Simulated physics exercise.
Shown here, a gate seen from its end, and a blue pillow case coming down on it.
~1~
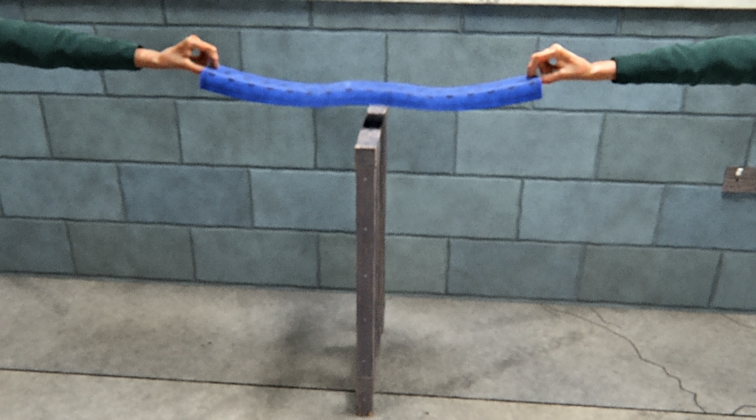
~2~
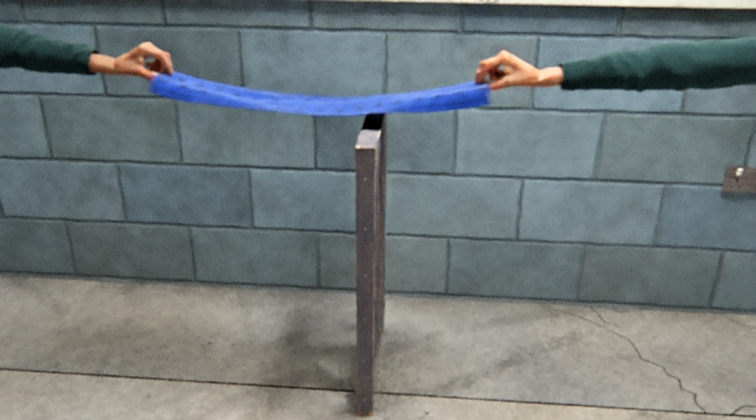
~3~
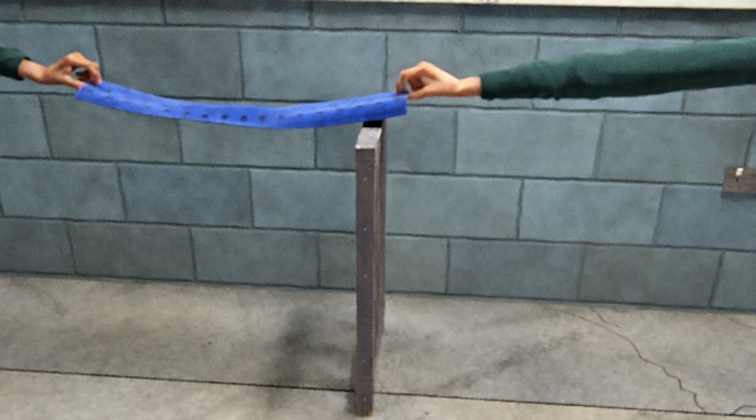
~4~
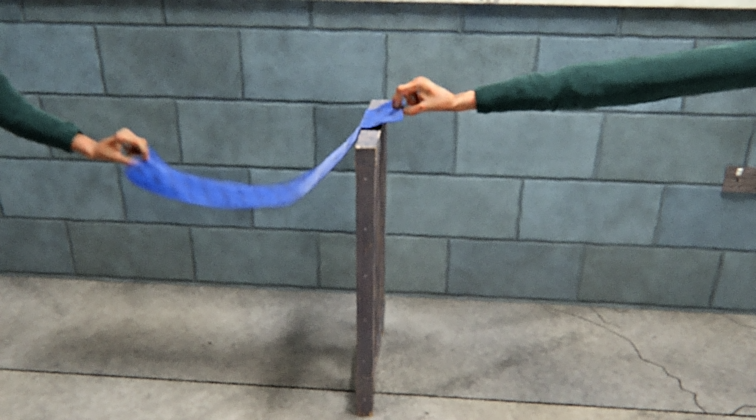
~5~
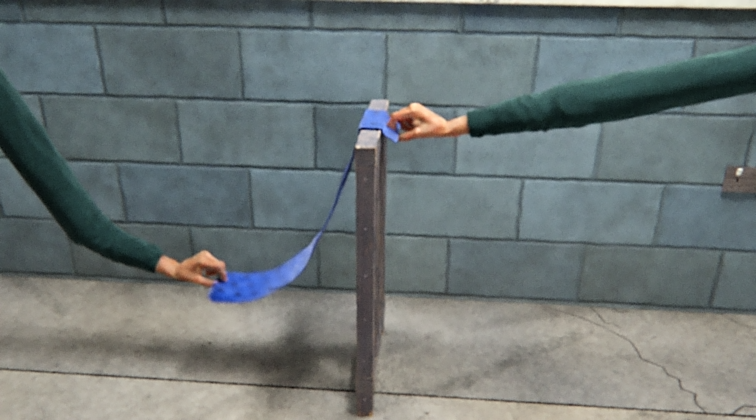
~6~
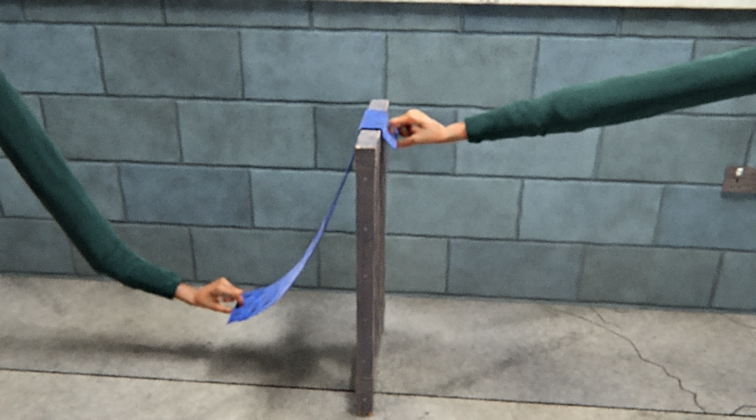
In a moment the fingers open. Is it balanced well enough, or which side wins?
The blue pillow case slips off to the left.
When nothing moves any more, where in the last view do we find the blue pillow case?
It ends at (329, 364).
Then, 0.30 s later than the last view, pillow case clear of the top and falling near (322, 277).
Then, 0.56 s later than the last view, pillow case in a heap on the floor near (325, 361).
Finally, pillow case in a heap on the floor near (329, 364). The blue pillow case falls on the left side.
